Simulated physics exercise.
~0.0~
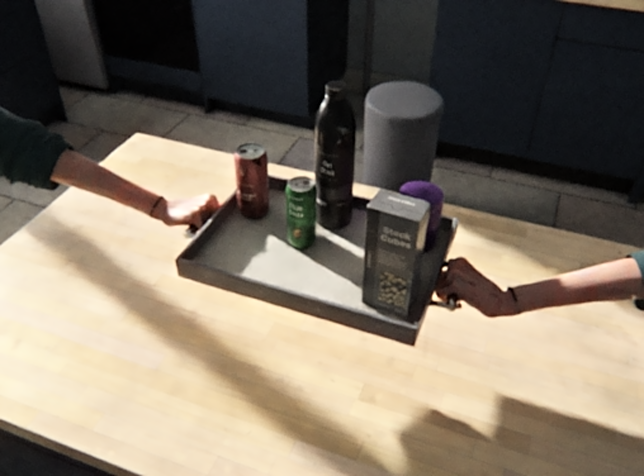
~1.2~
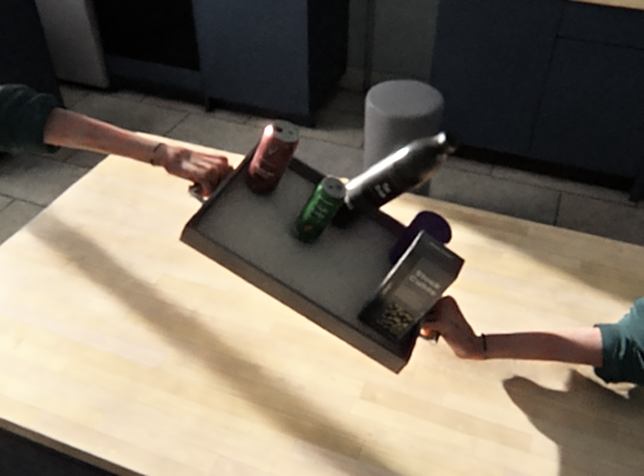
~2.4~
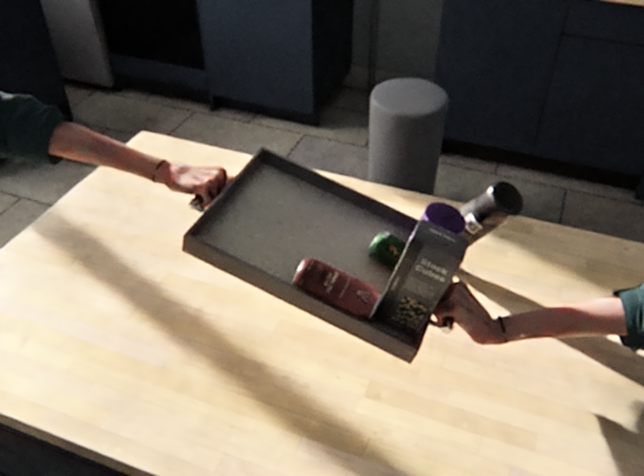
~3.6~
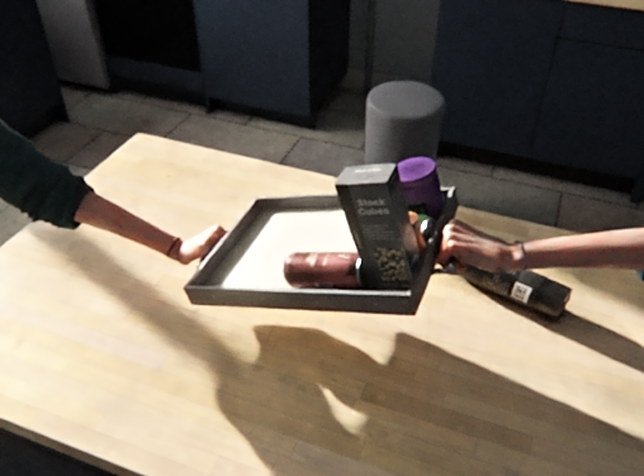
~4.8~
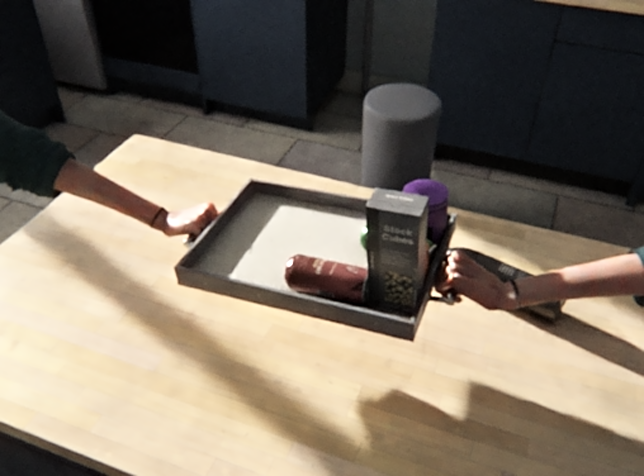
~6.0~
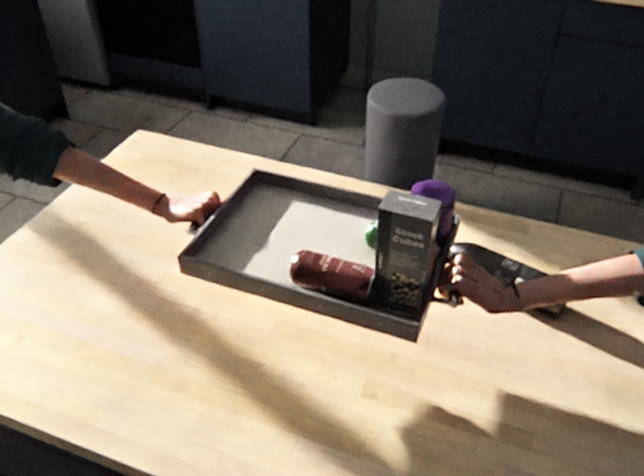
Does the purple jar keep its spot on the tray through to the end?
Yes, the purple jar ends up where it began, behind the grey carton near the right end of the tray.
